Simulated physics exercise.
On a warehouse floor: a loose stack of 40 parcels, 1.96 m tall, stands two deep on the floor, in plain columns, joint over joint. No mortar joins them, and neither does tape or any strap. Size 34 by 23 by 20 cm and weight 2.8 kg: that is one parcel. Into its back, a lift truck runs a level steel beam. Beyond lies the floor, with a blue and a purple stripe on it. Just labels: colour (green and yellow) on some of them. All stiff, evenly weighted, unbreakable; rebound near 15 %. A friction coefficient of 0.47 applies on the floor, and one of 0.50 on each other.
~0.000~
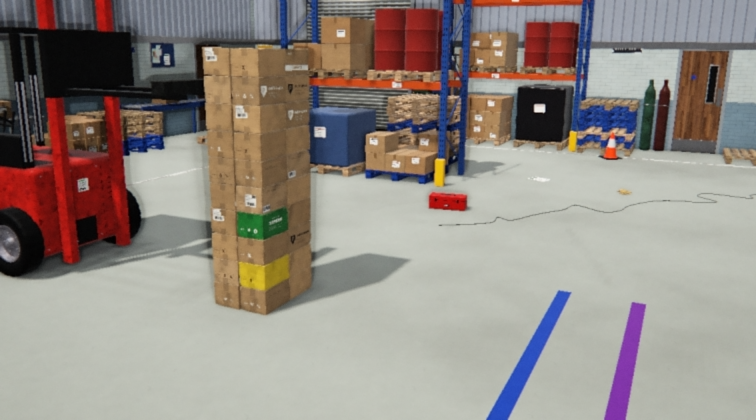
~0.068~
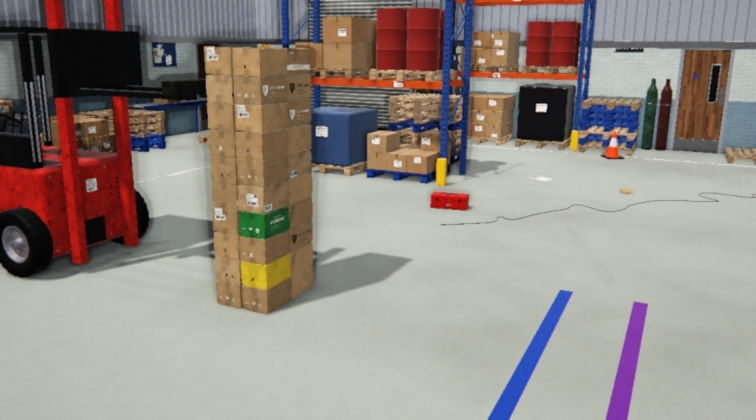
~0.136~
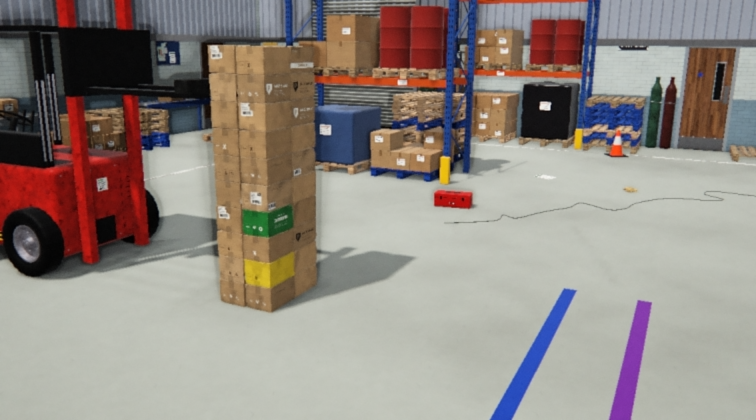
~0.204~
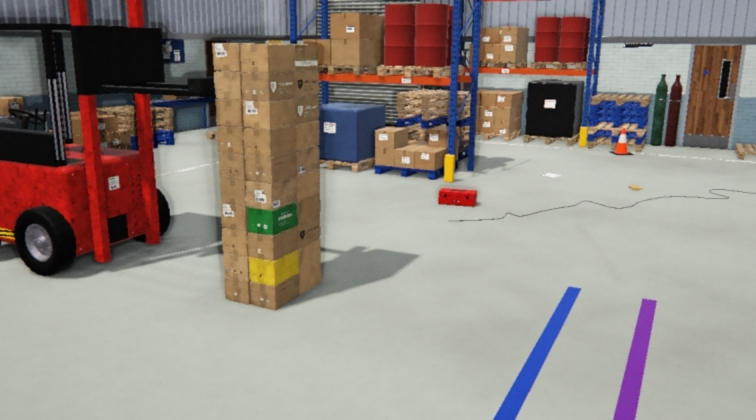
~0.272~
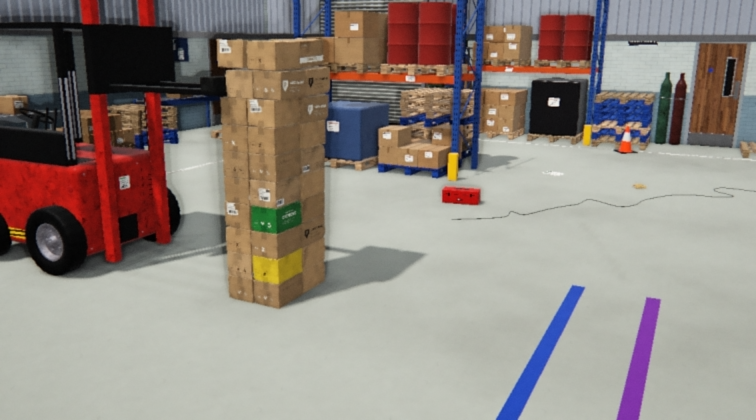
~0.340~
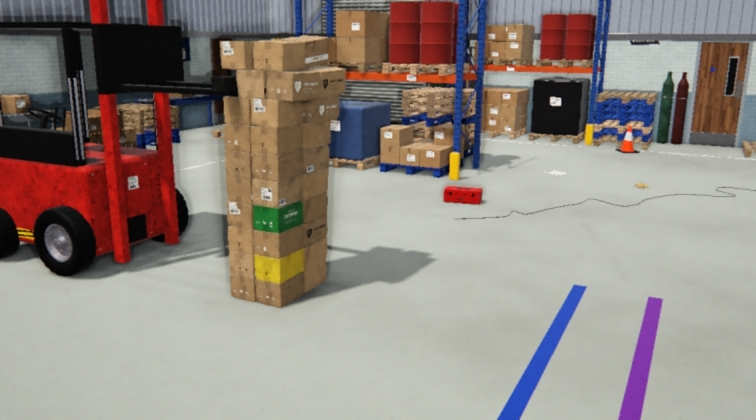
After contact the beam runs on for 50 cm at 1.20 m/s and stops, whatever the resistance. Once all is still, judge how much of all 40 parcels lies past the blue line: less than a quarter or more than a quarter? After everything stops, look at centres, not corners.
I would say under a quarter.
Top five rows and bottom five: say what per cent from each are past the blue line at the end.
20% and 0%.
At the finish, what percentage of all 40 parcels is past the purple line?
Around 10 %.
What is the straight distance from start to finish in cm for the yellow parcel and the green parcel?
Moved: Yellow 30, green 100.
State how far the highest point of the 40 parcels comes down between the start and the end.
Something like 10 cm, give or take.
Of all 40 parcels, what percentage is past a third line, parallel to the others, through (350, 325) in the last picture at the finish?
It comes to around 55 in a hundred.
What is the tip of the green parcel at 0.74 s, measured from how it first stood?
Roughly 20°.
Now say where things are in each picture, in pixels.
In the first frame (pixels give the middle of a visible side; the camera pans a little), beam (159, 89) 26 cm from the stack; blue line, near end, (521, 374); purple line, near end, (620, 395); green parcel (276, 223); yellow parcel (252, 277); none has stirred.
Beam (169, 88) 18 cm from the stack; green parcel (278, 222), in the second frame.
Beam (182, 87) 10 cm from the stack; green parcel (281, 221), in the third frame.
Beam (195, 86) 19 mm from the stack; green parcel (286, 218), in the fourth frame.
Beam (208, 85) 6 cm in; green parcel (289, 217); steepest lean 3°, the parcel at (312, 53); movement in 9 of them, in the fifth frame.
Beam (219, 84) 14 cm in; blue line, near end, (536, 368); purple line, near end, (636, 390); green parcel (291, 216); yellow parcel (267, 270); steepest lean 7°, the parcel at (318, 53); movement in 21 of them, in the sixth frame.
After 0.74 s, none of the 40 parcels past the blue line, 38 disturbed; green parcel 18° from how it stood; yellow parcel 18° from how it stood.
After 1.32 s, 1 of the 40 parcels past the blue line; yellow parcel on its side; green parcel on its side.
In the end (3.0 s), 5 of the 40 parcels past the blue line; yellow parcel upside down; green parcel on its side. That is 12 per cent. From the last view, middles, yellow parcel near (310, 294), green parcel near (364, 304).
